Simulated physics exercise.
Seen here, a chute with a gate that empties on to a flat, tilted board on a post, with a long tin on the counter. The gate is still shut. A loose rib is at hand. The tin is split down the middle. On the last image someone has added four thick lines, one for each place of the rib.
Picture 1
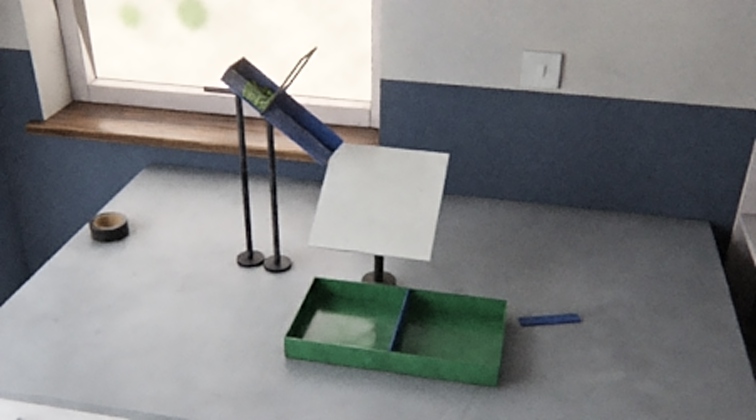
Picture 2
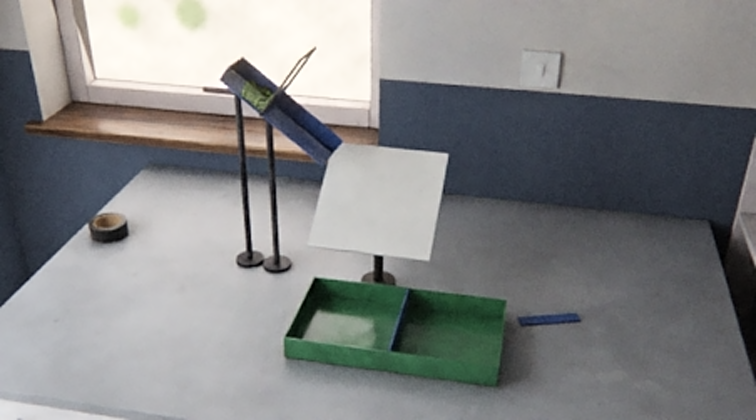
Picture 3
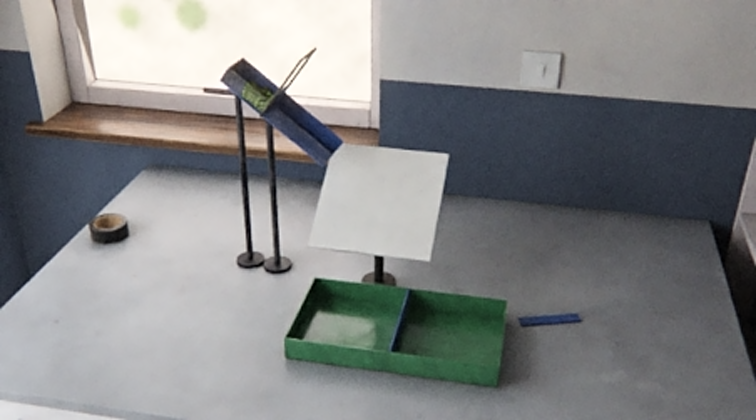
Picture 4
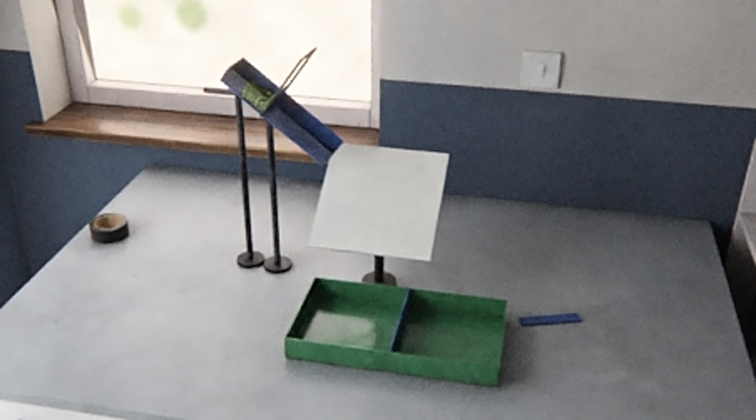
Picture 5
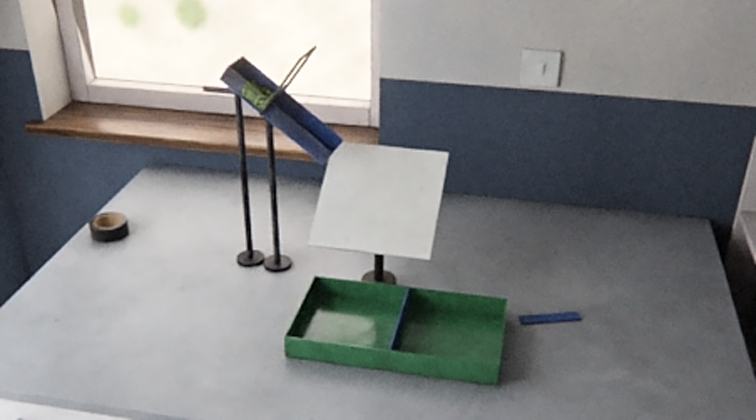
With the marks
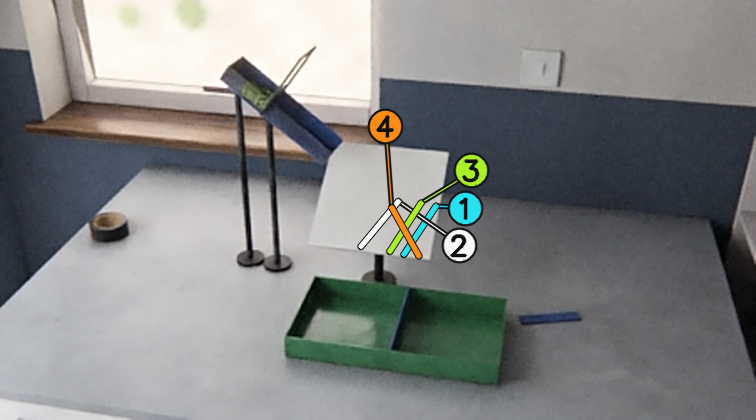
Nothing moves as a blue chute slopes toward a tilted white board behind a divided green tin.
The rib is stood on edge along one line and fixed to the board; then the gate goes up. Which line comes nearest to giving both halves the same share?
Take 4.
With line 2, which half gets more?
Left.
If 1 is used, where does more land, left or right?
The left half.
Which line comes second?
That would be 1.
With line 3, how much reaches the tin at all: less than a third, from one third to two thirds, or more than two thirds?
It is more than two thirds.
On the marked copy, line 1 from (436, 206) to (403, 254); line 2 from (398, 201) to (360, 246); line 3 from (421, 202) to (389, 251); line 4 from (391, 207) to (418, 256).
With 1, of what is caught, the bulk in the left half, close to a quarter in the right.
With 2, of what is caught, all but a few in the left half, only a few in the right.
With 3, of what is caught, all but a few in the left half, only a few in the right.
With 4, of what is caught, close to half in the left half, close to half in the right.
